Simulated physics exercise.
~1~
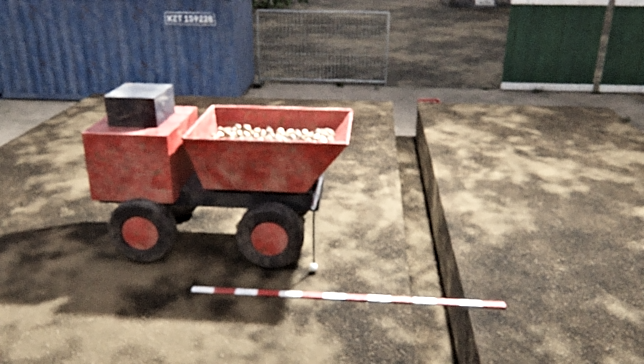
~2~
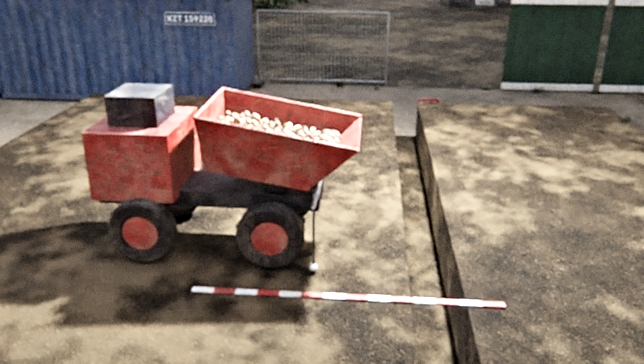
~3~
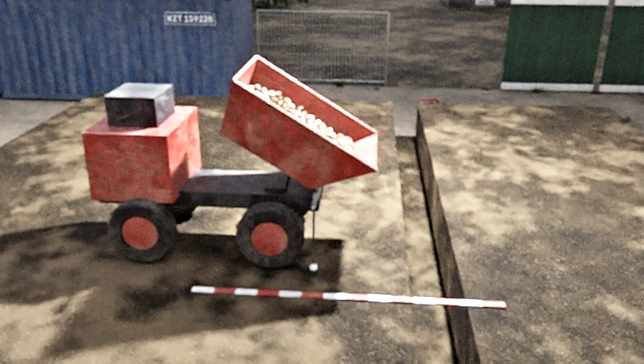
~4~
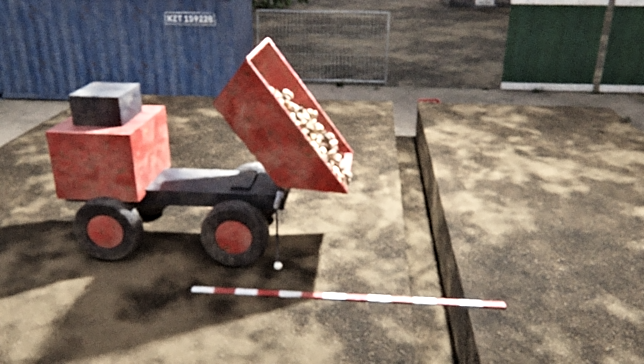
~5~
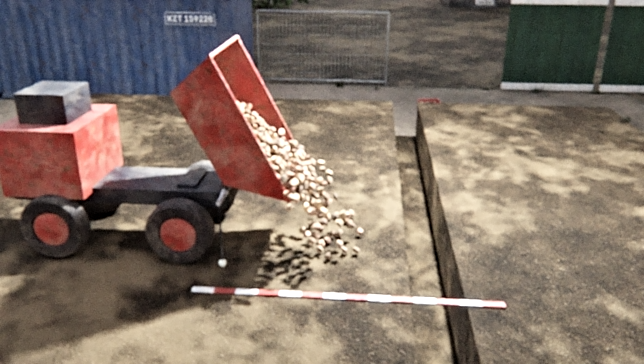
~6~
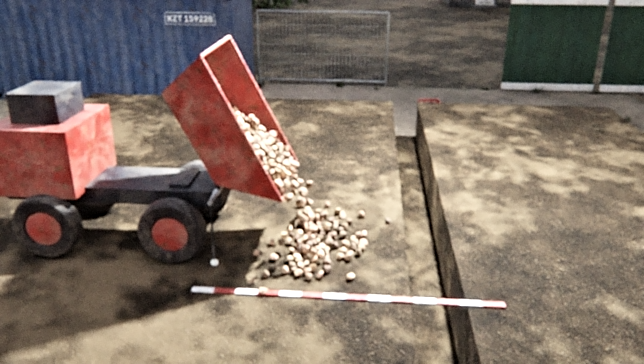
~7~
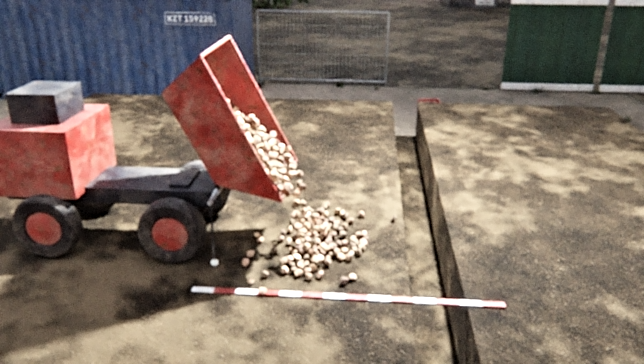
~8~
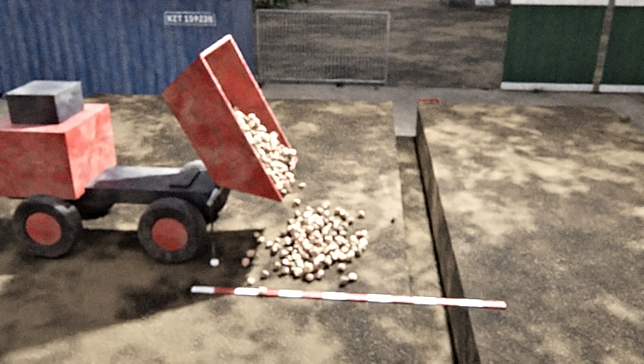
A red dumper truck tipped up its skip full of pale stones while rolling back to the left, and some spilled into a small heap on the ground short of the trench, with many stones still sitting in the raised skip.
